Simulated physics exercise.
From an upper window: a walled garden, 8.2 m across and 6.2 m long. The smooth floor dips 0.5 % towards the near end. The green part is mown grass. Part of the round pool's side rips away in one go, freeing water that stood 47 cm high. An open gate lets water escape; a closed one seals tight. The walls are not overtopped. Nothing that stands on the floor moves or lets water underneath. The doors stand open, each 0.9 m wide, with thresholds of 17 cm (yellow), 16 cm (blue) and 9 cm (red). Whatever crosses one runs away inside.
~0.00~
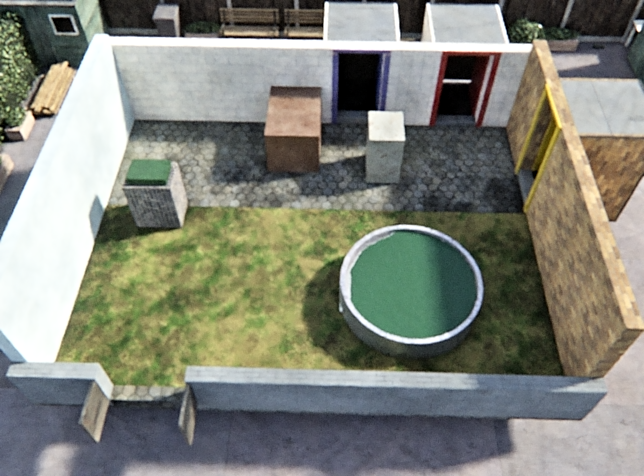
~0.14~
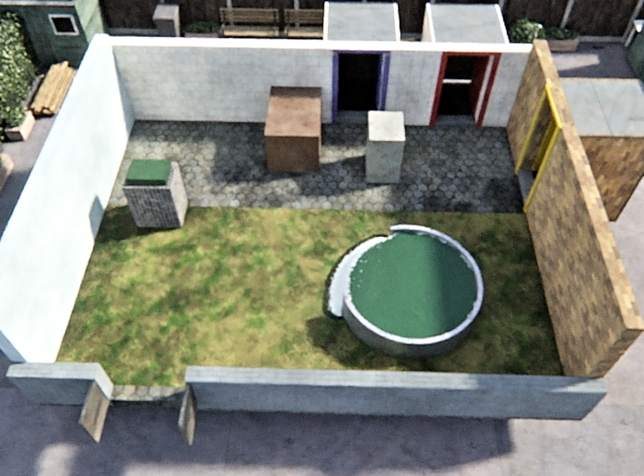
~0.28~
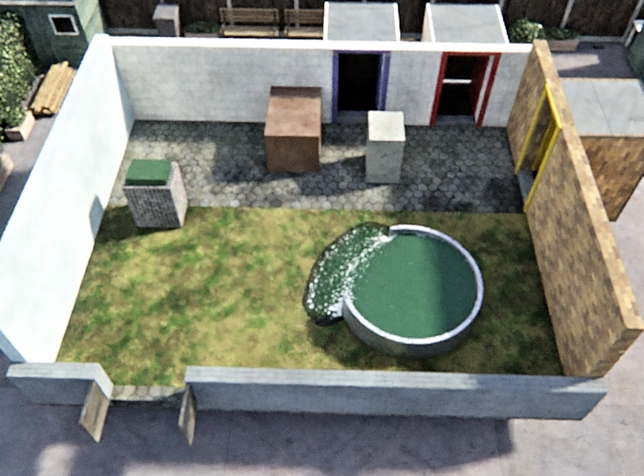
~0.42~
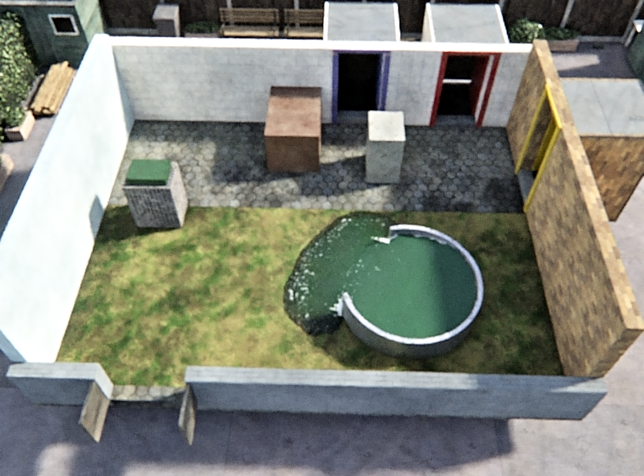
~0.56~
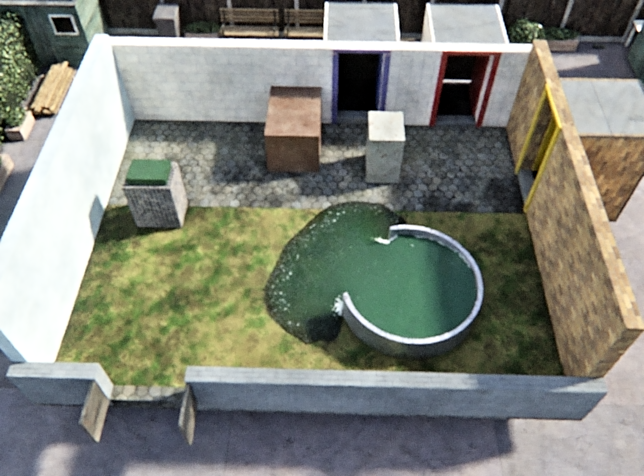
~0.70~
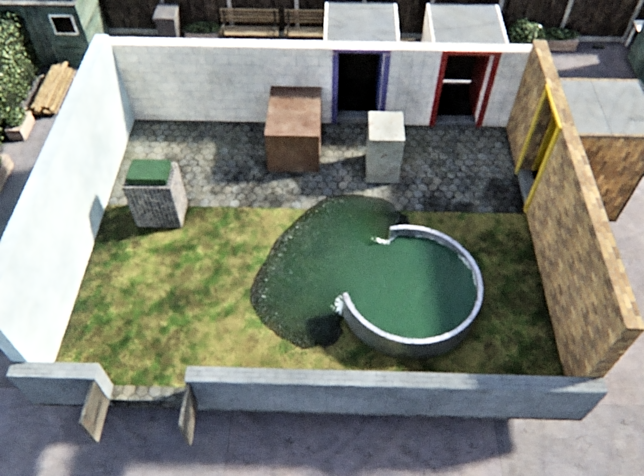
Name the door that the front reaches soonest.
The blue door.
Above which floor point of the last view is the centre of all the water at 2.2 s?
Near (335, 264).
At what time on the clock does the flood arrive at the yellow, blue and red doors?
Yellow 7.5 s, blue 2.6 s, red 4.5 s.
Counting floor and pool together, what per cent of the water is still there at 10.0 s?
Roughly 94 in a hundred.
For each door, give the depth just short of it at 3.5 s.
In cm: Yellow 0, blue 8, red 0.
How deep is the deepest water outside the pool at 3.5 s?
About 12 cm.
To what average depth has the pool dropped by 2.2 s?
Some 21 cm.
After 1.4 s water covers 20 % of the floor and is deepest (20 cm) near (347, 268); yellow door not reached, blue door not reached, red door not reached.
After 2.2 s water covers 35 % of the floor and is deepest (16 cm) near (347, 268); yellow door not reached, blue door not reached, red door not reached.
After 3.5 s water covers 55 % of the floor and is deepest (12 cm) near (210, 197); yellow door not reached, blue door reached at 2.7 s, red door not reached.
After 6.0 s water covers 75 % of the floor and is deepest (10 cm) near (48, 383); yellow door not reached, blue door reached at 2.7 s, red door reached at 4.6 s.
After 10.0 s water covers 85 % of the floor and is deepest (7 cm) near (48, 383); yellow door reached at 7.6 s, blue door reached at 2.7 s, red door reached at 4.6 s.
